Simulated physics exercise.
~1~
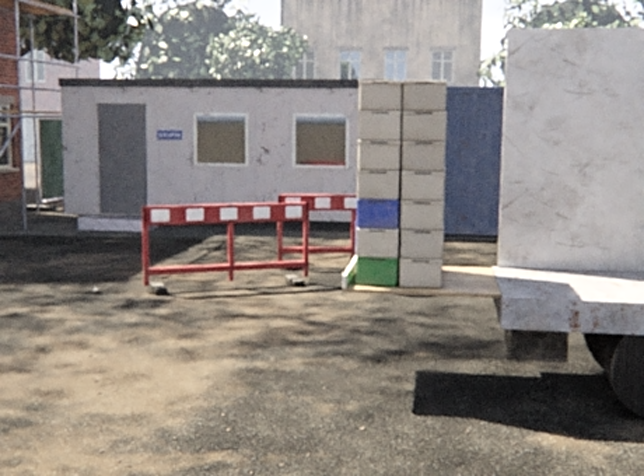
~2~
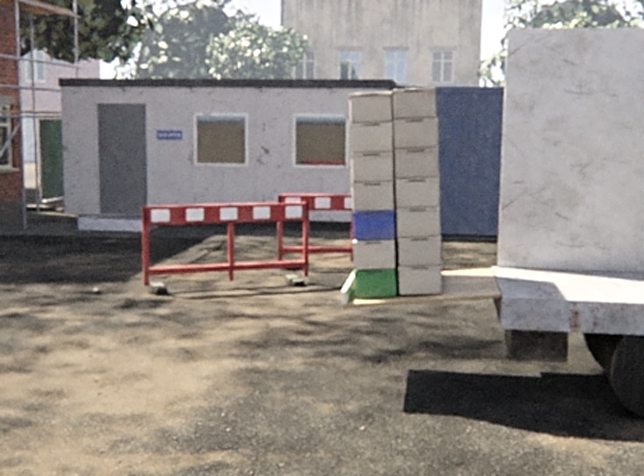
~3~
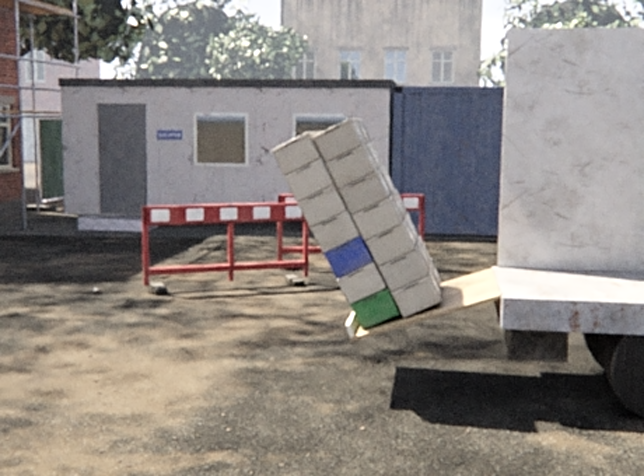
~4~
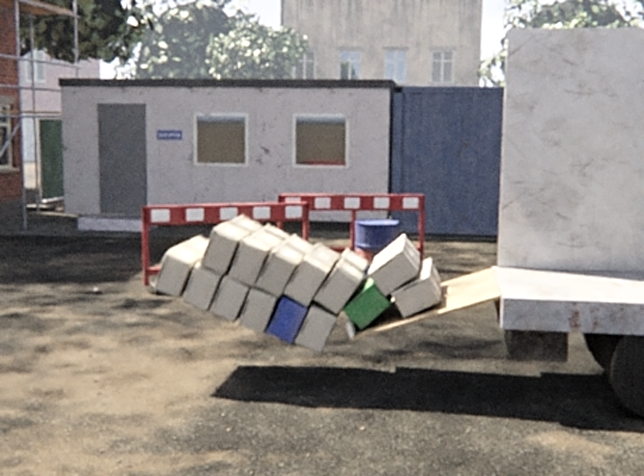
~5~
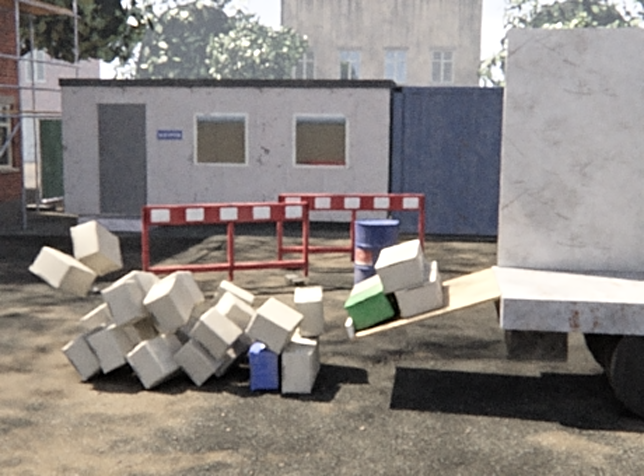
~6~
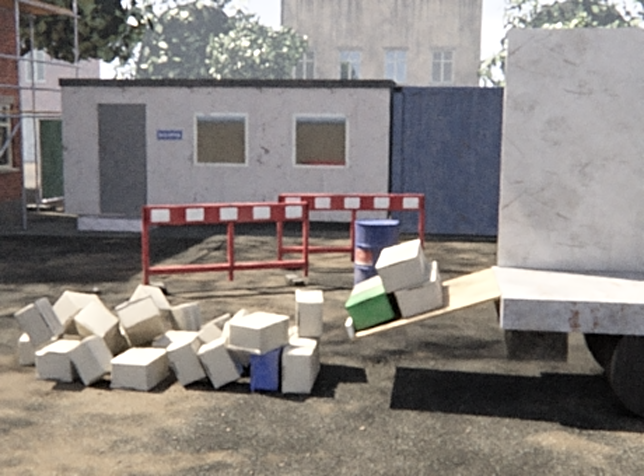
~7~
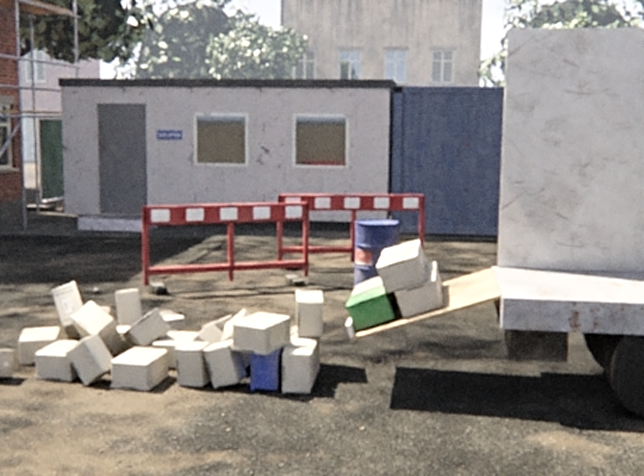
A tall double stack of pale boxes, with one blue and one green, leaned left as the lorry's tail lift tilted down, then toppled and scattered across the ground, leaving the blue one among them while the green one and two pale ones stayed on the ramp.
